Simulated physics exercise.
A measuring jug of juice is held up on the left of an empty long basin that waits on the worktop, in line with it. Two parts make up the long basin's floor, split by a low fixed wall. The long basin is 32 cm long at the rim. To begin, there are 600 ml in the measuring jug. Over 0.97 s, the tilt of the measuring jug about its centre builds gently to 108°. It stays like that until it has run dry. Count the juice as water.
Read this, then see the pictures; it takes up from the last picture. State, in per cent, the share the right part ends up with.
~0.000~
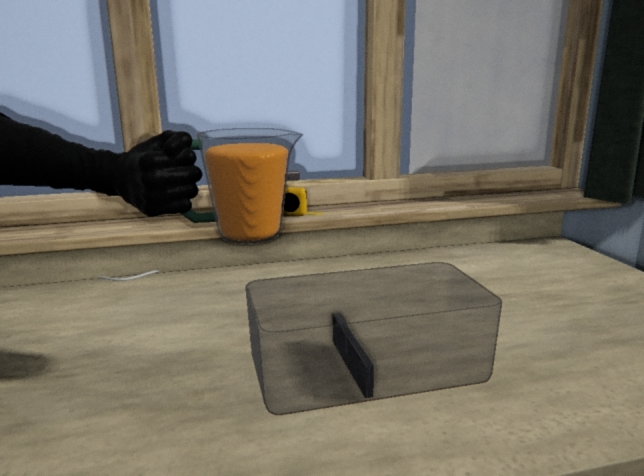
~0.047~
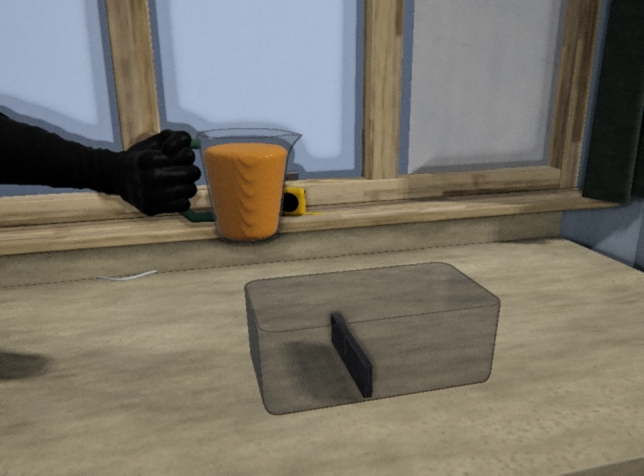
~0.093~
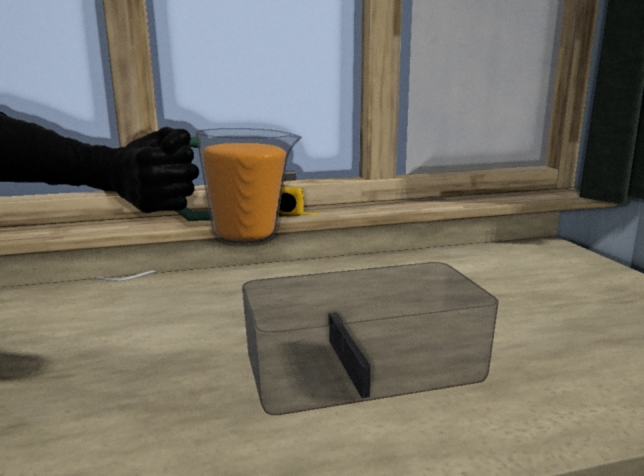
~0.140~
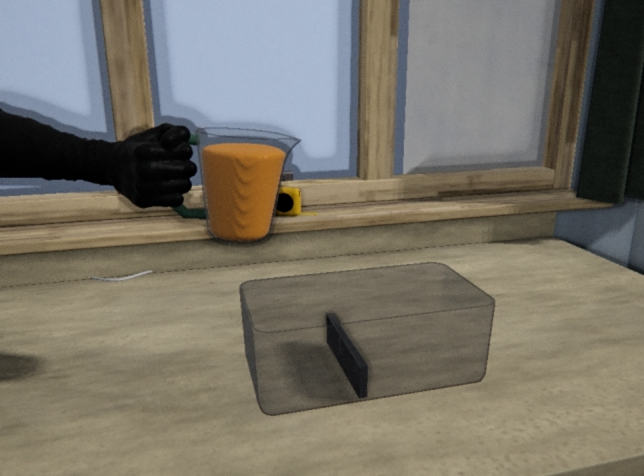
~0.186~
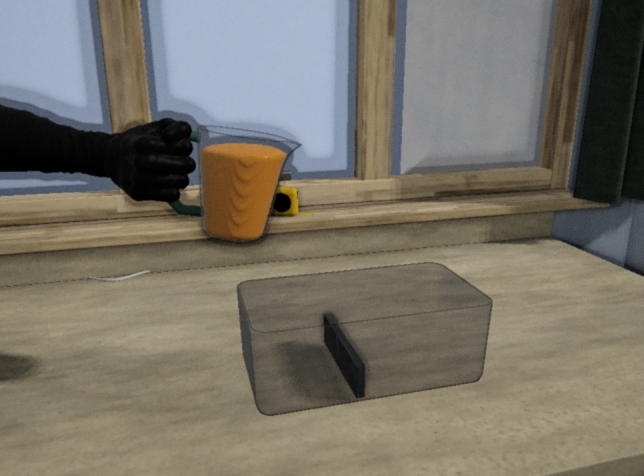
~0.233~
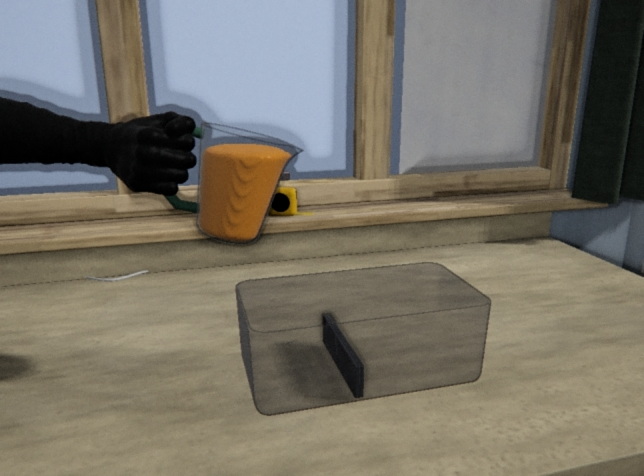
The right part ends up with roughly 63 %.
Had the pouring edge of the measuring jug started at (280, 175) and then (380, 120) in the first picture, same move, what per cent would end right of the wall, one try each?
The first try gives around 5 percent, the second around 90 percent.
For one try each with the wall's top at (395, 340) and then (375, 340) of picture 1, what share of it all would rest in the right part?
Respectively 10 and 20 %.
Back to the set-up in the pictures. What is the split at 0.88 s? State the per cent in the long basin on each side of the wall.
I'd put the left at some 14 and the right at some 52.
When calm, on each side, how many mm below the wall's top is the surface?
It's around 36 mm on the left side and around 32 mm on the right side.
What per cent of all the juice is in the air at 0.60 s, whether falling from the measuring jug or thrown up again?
22 per cent.
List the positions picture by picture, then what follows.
In the first frame, it leans 0°; its right rim is at (303, 133); the juice meets the walls at (203, 151) and (287, 147); the long basin's rim runs from (252, 306) to (474, 282); the wall's top is at (351, 339).
In the second frame, it leans 1°; its right rim is at (302, 133); the juice meets the walls at (202, 150) and (286, 148).
In the third frame, it leans 2°; its right rim is at (301, 135); the juice meets the walls at (202, 149) and (285, 148).
In the fourth frame, it leans 5°; its right rim is at (301, 139); the juice meets the walls at (200, 149) and (284, 150).
In the fifth frame, it leans 10°; its right rim is at (301, 143); the juice meets the walls at (200, 150) and (286, 150).
In the sixth frame, it leans 15°; its right rim is at (303, 149); the juice meets the walls at (202, 151) and (289, 151).
Then, 0.60 s in, the tilt is 74° and 71 per cent is still to pour, 0 is left of the wall and 7 right of it.
Then, 0.88 s in, the tilt is 106° and 16 per cent is still to pour, 13 is left of the wall and 52 right of it.
Then, 1.16 s in, the tilt is 108° and 0 per cent is still to pour, 35 is left of the wall and 63 right of it.
Then, 1.47 s in, the tilt is 108° and 0 per cent is still to pour, 36 is left of the wall and 63 right of it.
Finally, 36 per cent lies left of the wall, 63 right of it and 1 outside.
